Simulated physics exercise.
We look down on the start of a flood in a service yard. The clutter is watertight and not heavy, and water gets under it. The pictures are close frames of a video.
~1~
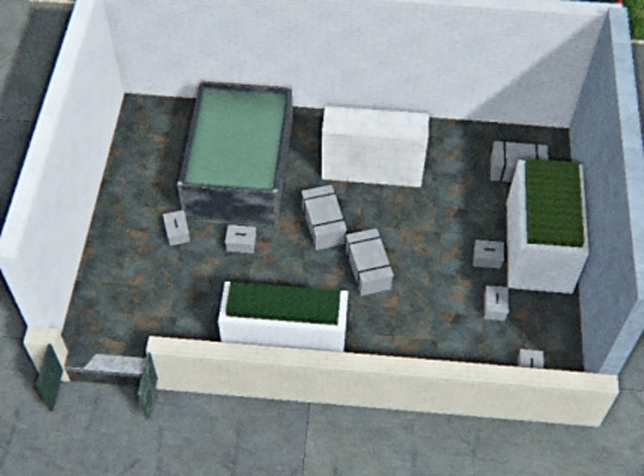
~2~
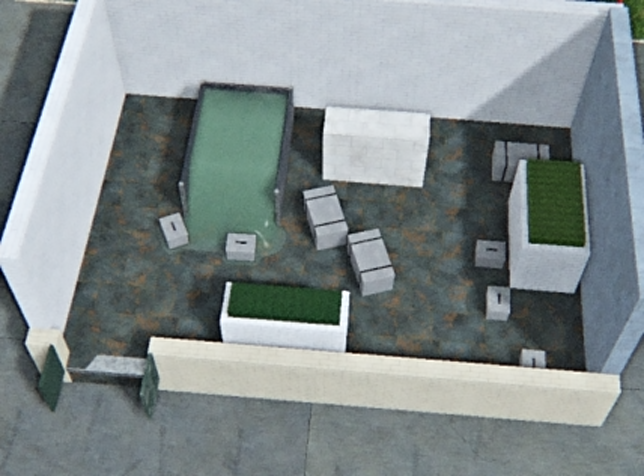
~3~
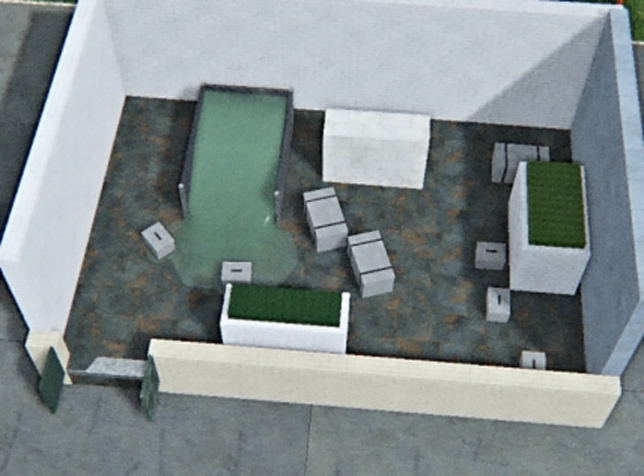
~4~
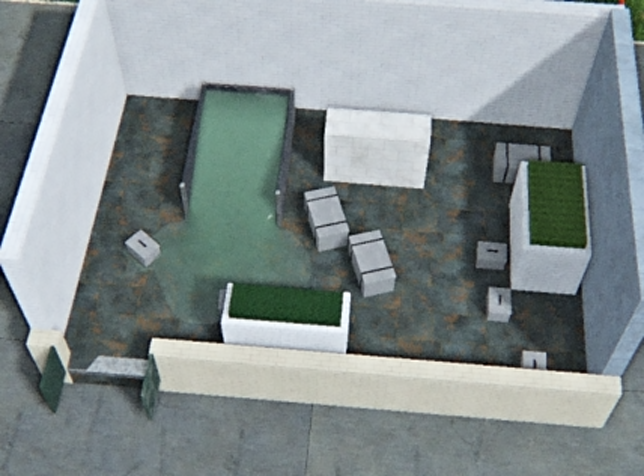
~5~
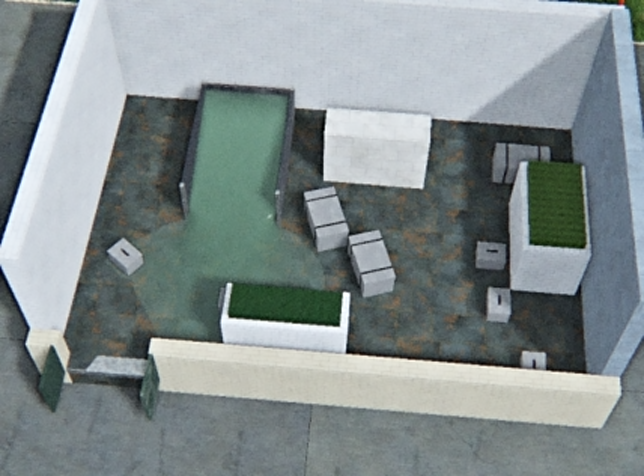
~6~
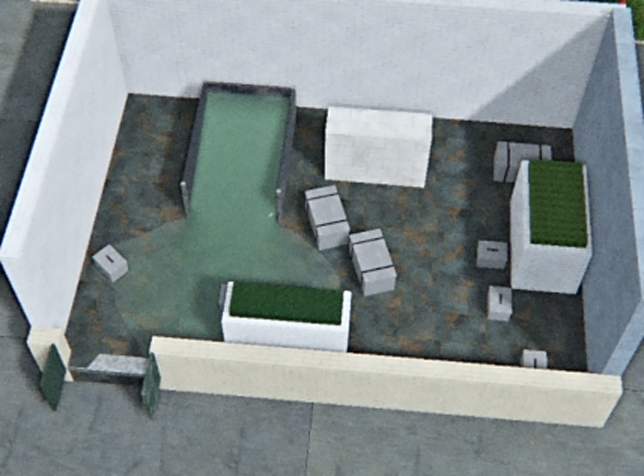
Green water poured from the open front of a big tank in a walled yard and spread across the floor, pushing one small grey box left and another toward the front planter, out of sight.
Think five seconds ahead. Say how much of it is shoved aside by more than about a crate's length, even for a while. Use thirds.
That comes to from one to two thirds.
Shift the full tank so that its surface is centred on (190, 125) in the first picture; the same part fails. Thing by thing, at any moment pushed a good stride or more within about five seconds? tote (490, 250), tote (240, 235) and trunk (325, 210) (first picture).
In turn: Under that, yes, under that.
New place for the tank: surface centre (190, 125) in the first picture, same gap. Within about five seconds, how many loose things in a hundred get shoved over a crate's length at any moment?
About 50 per cent.
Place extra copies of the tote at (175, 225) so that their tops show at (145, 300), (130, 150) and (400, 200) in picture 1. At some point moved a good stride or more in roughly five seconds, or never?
One after the other: Swept aside, shifted that much, less than that.
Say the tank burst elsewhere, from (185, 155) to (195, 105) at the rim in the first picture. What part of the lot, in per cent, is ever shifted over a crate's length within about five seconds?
About 0 per cent.
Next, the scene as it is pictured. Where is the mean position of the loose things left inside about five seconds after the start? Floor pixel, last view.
Around (422, 232).
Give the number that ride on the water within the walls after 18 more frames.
I count 4.
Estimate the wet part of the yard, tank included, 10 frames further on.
Near 45 in a hundred.
A moment on, 2 of 8 are well off their spots; 1 afloat.
Next, 2 of 8 are well off their spots; 2 afloat.
Later, 5 of 8 are well off their spots; 4 afloat.
In the end, 5 of 8 are well off their spots, and 5 have been at some point; 3 afloat.
